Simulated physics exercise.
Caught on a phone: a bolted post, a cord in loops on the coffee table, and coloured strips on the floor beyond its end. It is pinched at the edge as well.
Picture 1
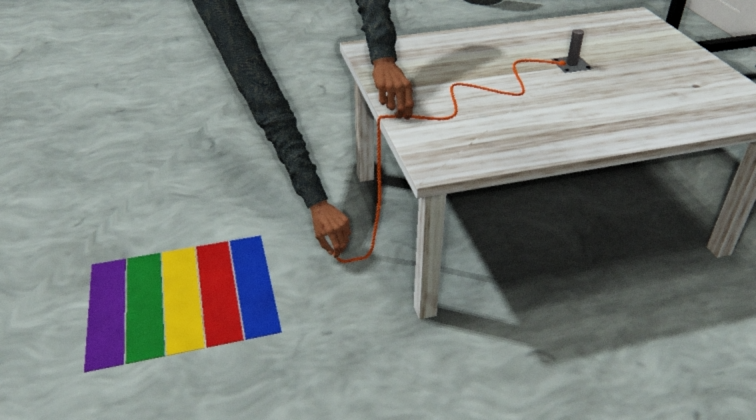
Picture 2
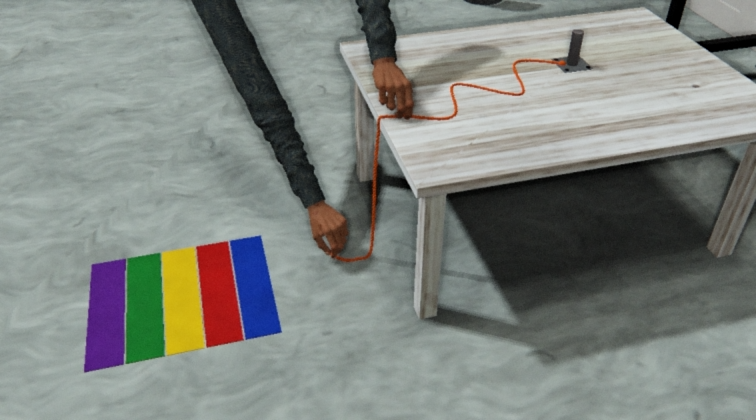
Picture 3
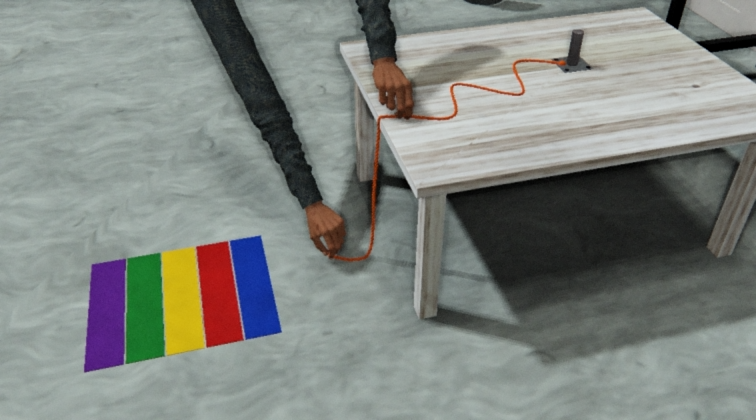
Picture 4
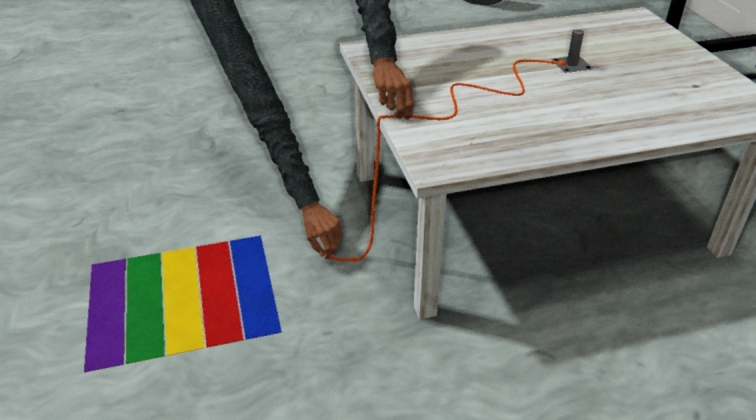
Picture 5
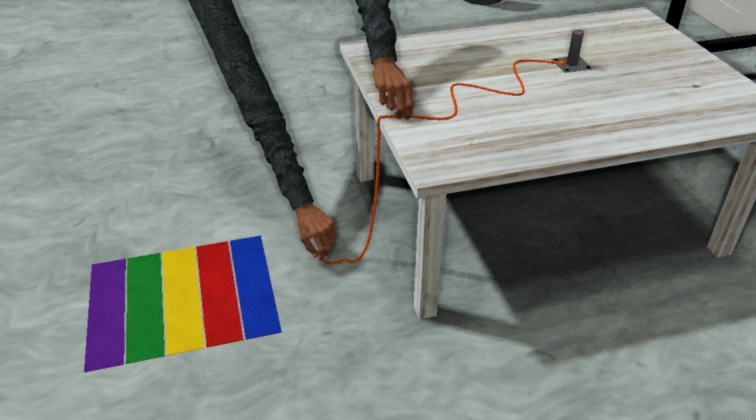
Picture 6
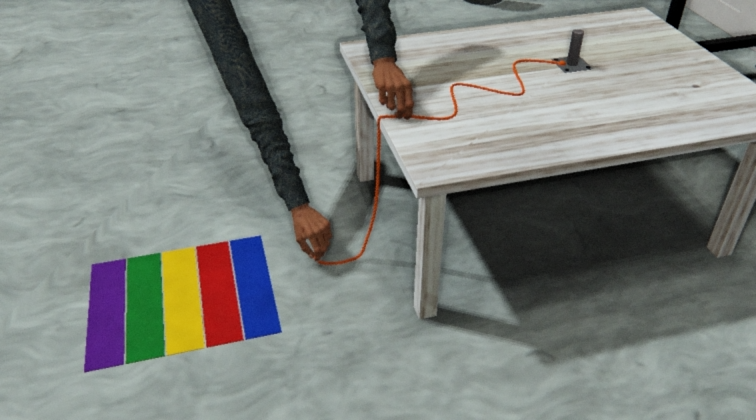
At a pale wooden table, one hand pinned a looped orange cord at the edge while the other, low near the floor, drew its end slightly left, toward the side with the coloured strips.
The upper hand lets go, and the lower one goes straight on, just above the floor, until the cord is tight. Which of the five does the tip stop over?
It halts on the purple strip.
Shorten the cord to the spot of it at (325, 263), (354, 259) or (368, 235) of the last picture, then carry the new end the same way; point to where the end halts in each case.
The places are (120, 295), (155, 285) and (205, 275).
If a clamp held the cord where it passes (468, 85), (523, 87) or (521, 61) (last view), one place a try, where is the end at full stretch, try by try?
About (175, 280), (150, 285) and (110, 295).
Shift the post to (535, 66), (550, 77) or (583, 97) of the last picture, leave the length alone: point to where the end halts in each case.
In that order: (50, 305), (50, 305) and (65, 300).
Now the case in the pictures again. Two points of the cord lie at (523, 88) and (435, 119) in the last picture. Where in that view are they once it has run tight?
About (476, 87), and the other about (333, 145).
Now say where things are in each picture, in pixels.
End (334, 254); blue (260, 316); red (222, 324); yellow (184, 331); green (145, 339); purple (105, 347), in the first frame.
End (331, 254); cord through (526, 61) (516, 95) (452, 95) (406, 116) (375, 172) (372, 239), in the second frame.
End (329, 255), in the third frame.
End (325, 255); cord through (526, 61) (516, 95) (452, 95) (406, 116) (376, 172) (371, 240), in the fourth frame.
End (319, 256), in the fifth frame.
End (315, 257); cord through (526, 61) (516, 95) (452, 95) (406, 116) (378, 171) (367, 240), in the sixth frame.
A little later, end near (165, 284); over yellow.
Next, end near (122, 292); over purple.
When it is tight, end near (98, 297); over purple. Over purple.
